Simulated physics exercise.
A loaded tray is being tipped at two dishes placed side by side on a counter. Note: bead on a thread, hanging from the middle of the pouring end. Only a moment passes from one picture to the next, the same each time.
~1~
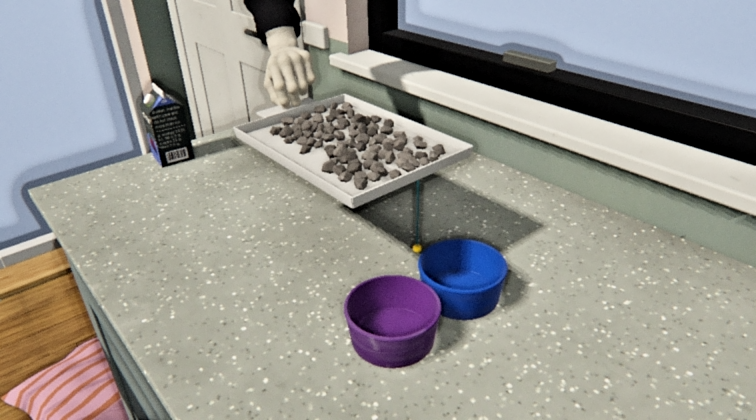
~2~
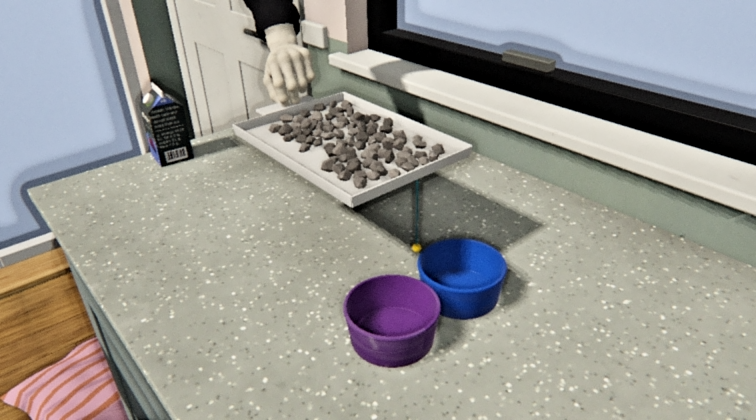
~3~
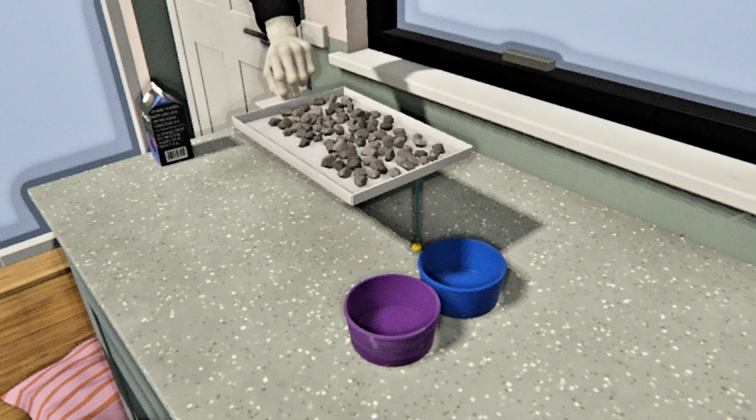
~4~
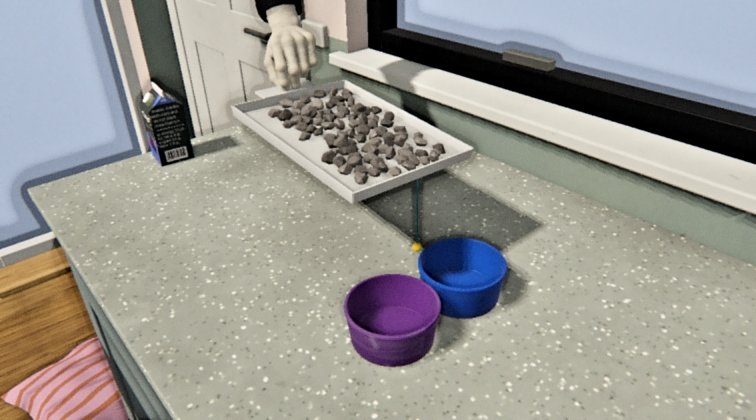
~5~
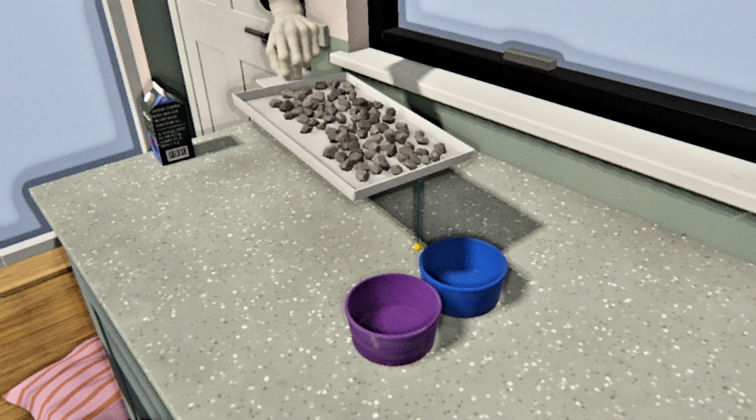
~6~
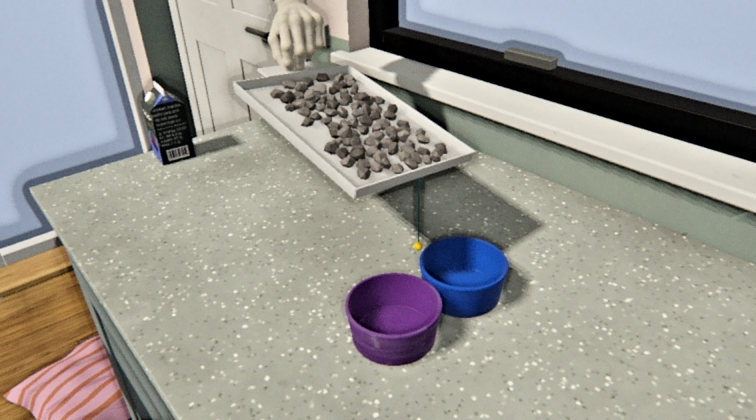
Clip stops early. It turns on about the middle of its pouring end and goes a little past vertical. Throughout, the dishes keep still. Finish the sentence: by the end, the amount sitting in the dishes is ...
... between one and two thirds of what the tray held.
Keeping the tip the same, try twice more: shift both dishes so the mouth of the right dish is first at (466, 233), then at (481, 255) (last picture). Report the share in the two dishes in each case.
Roughly 80% first, roughly 70% second.
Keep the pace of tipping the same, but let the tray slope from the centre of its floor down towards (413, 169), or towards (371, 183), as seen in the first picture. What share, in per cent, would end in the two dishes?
Roughly 70 percent, then 80 percent.
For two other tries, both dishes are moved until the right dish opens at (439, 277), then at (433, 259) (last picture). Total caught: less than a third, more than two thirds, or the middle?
Under a third, then below one third.
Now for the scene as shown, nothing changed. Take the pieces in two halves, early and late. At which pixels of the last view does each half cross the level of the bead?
First around (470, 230), afterwards around (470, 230).
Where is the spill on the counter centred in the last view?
The middle is around (490, 257).
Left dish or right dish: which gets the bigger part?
In the end, more sits in the rightmost one.
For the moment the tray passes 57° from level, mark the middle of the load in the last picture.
I'd put the middle of the pieces at roughly (420, 115).
Soon, tray tipped steeply; all on the tray.
A while on, tray tipped right over; about a quarter on the tray; about a third in the right dish; about a third outside both; about a quarter in the air.
Towards the end, tray tipped past a quarter turn; about half in the right dish; about half outside both.
Finally, tray tipped past a quarter turn; none in the left dish; about half in the right dish; about half outside both.
